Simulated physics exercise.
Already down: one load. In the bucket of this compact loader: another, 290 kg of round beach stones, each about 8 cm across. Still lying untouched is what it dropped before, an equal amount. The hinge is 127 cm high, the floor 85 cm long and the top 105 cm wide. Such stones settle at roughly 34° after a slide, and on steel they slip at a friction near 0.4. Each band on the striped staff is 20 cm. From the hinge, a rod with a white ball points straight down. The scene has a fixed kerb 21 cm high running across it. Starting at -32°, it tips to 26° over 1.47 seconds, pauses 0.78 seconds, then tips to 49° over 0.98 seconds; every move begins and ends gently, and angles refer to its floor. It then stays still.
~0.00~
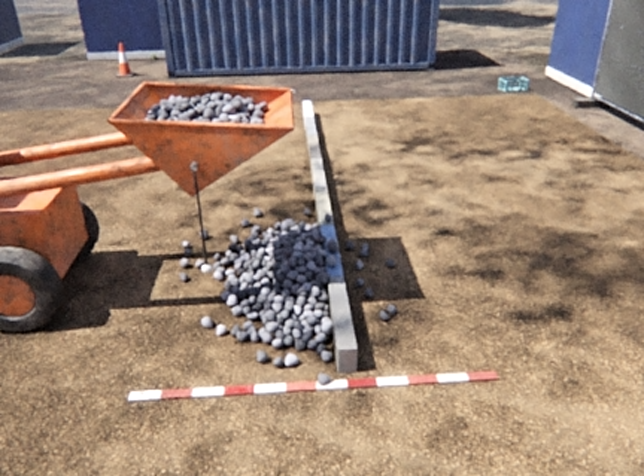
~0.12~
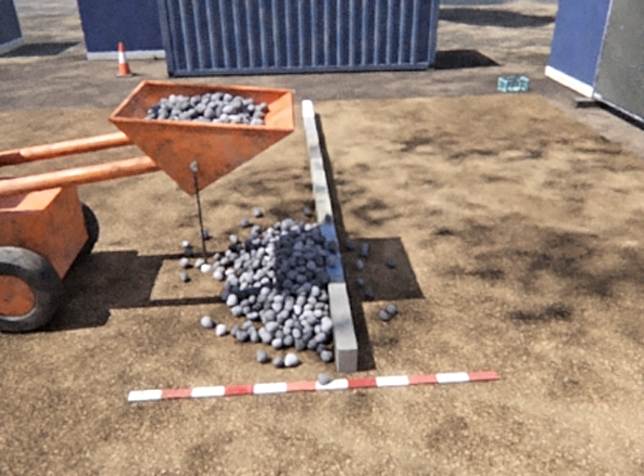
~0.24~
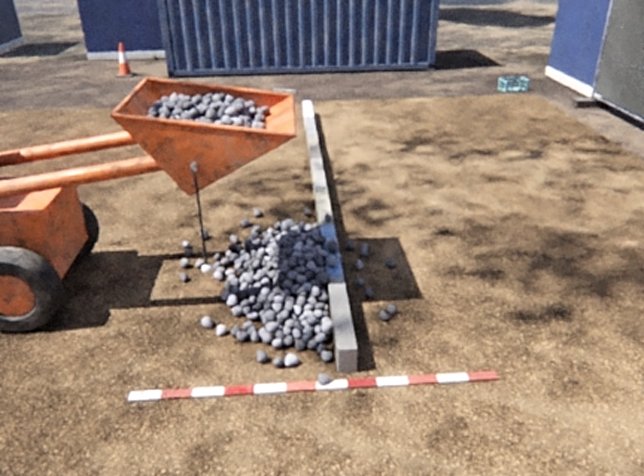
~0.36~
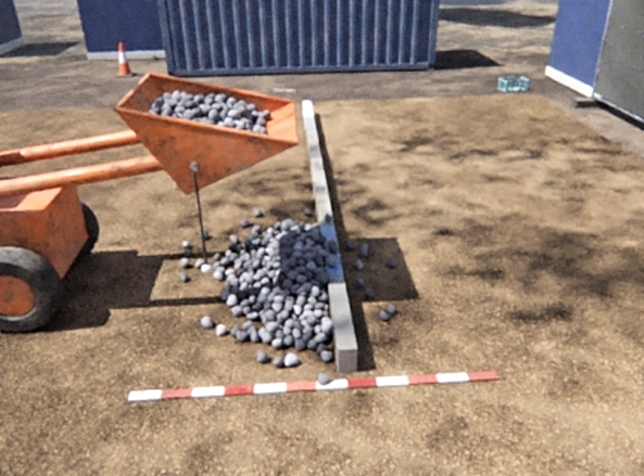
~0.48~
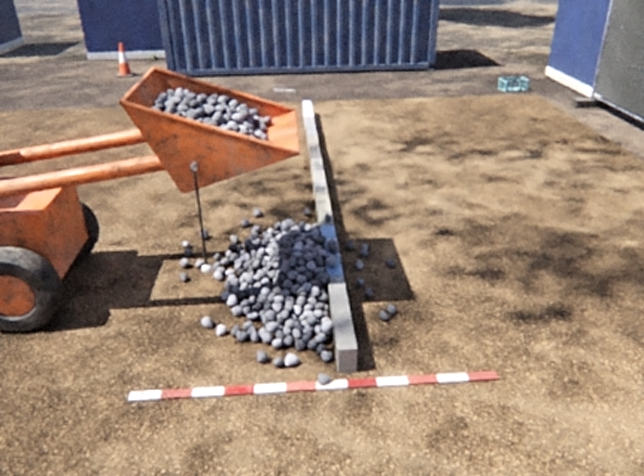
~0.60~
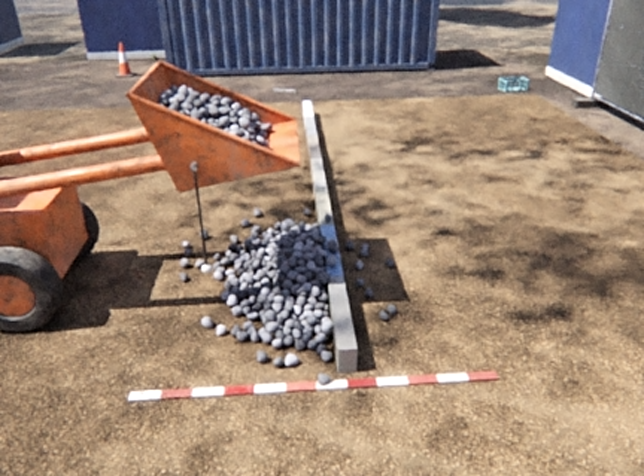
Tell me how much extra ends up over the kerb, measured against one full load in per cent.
The extra comes to about 69 percent of a load.
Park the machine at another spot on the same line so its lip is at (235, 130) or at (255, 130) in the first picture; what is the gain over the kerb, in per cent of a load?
Near 5 per cent from the first place, 25 from the second.
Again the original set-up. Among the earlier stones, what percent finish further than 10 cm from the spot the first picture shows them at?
The answer is about 5 per cent.
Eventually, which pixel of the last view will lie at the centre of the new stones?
Middle: Approx. (367, 268) px.
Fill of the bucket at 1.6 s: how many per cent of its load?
70 %.
After 1.1 s the floor is at 17°; in per cent of one load, 100 in the bucket, 98 on this side of the kerb, 2 over the kerb; the foremost stones are at (372, 277).
After 1.6 s the floor is at 26°; in per cent of one load, 68 in the bucket, 129 on this side of the kerb, 3 over the kerb; the foremost stones are at (373, 277).
After 3.7 s the floor is at 49°; in per cent of one load, 0 in the bucket, 129 on this side of the kerb, 71 over the kerb; the foremost stones are at (485, 229).
After 6.3 s the floor is at 49°; in per cent of one load, 0 in the bucket, 129 on this side of the kerb, 71 over the kerb; the foremost stones are at (485, 229). Net gain over the kerb, 69.
